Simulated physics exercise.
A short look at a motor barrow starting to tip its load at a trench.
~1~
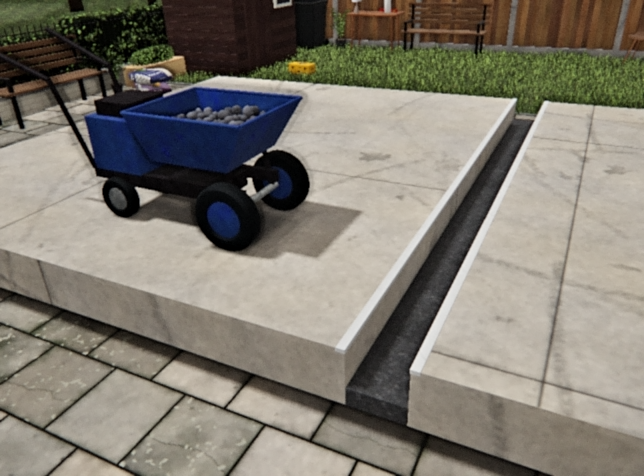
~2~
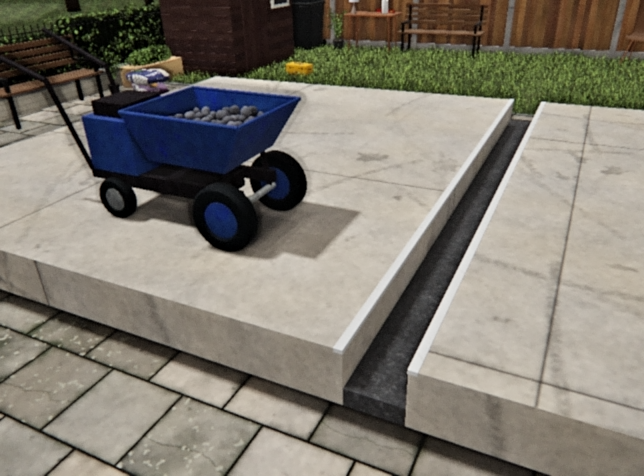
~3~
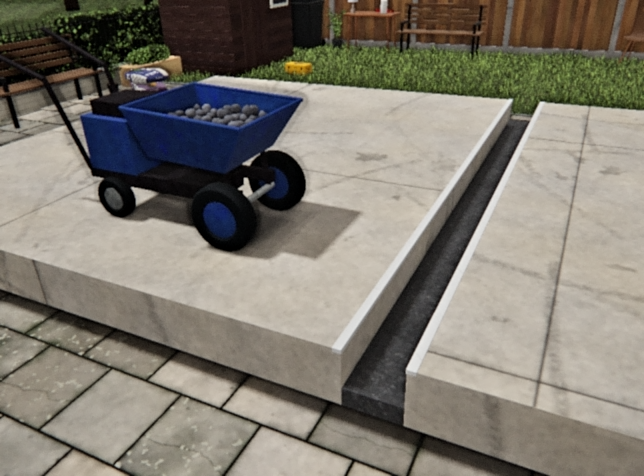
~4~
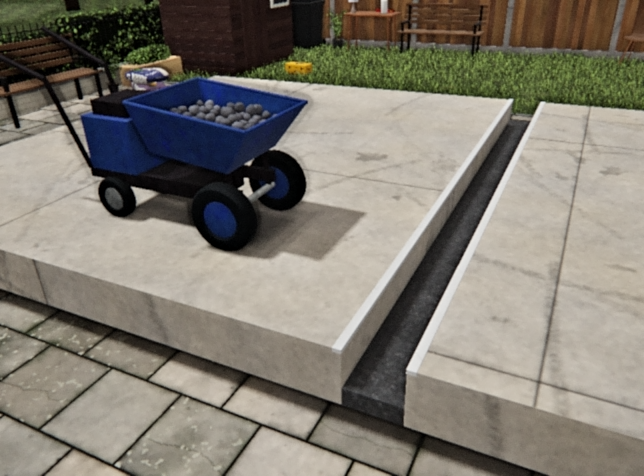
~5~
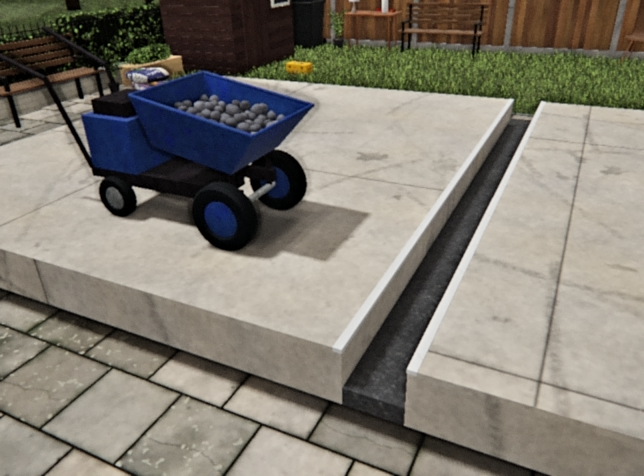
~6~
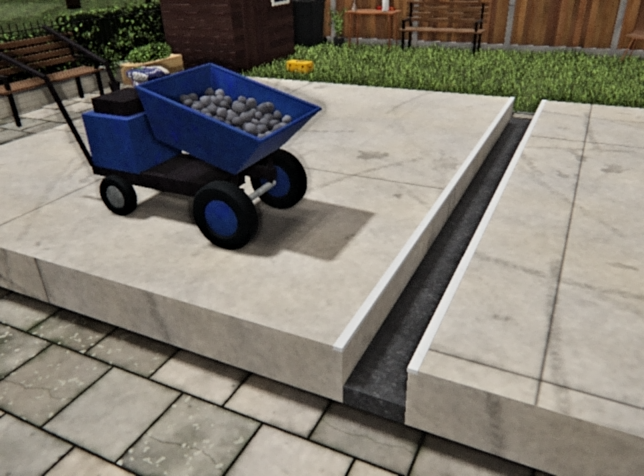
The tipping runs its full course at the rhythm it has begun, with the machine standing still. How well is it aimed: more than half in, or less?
In the trench: Only the smaller part.
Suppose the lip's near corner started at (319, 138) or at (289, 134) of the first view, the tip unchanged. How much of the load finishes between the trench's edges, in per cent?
Near 100 % and 80 %.
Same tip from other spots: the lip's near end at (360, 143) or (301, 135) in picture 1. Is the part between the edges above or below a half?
The first try: Less than half. The second: Over half.
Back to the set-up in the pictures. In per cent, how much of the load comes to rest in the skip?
About 35 per cent.
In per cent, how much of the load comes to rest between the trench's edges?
About 10 per cent.
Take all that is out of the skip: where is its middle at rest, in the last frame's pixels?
Near (370, 247).
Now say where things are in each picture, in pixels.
The first frame shows lip of the skip (239, 128), level; top of the load (231, 121), round cobbles; first edge of the trench (367, 310); far edge (437, 327), the trench under half as wide as the skip, and about half as deep as wide.
The second frame shows lip of the skip (238, 129), level; top of the load (229, 121).
The third frame shows lip of the skip (240, 130), tipped barely; top of the load (216, 124).
The fourth frame shows lip of the skip (246, 133), tipped a little; top of the load (210, 119).
The fifth frame shows lip of the skip (253, 137), tipped a little; top of the load (206, 115).
The sixth frame shows lip of the skip (261, 141), tipped clearly; top of the load (198, 108); first edge of the trench (365, 308); far edge (434, 326).
Just after the last frame, skip tipped steeply; every one in the skip.
A moment on, skip tipped right over; the larger part in the skip; roughly a quarter short of the trench; just a few falling.
Further on, skip tipped right over; roughly a third in the skip; roughly half short of the trench; about a tenth in or heaped over the trench.
When it is over, skip tipped right over; roughly a third in the skip; roughly half short of the trench; about a tenth in or heaped over the trench; not one beyond it.
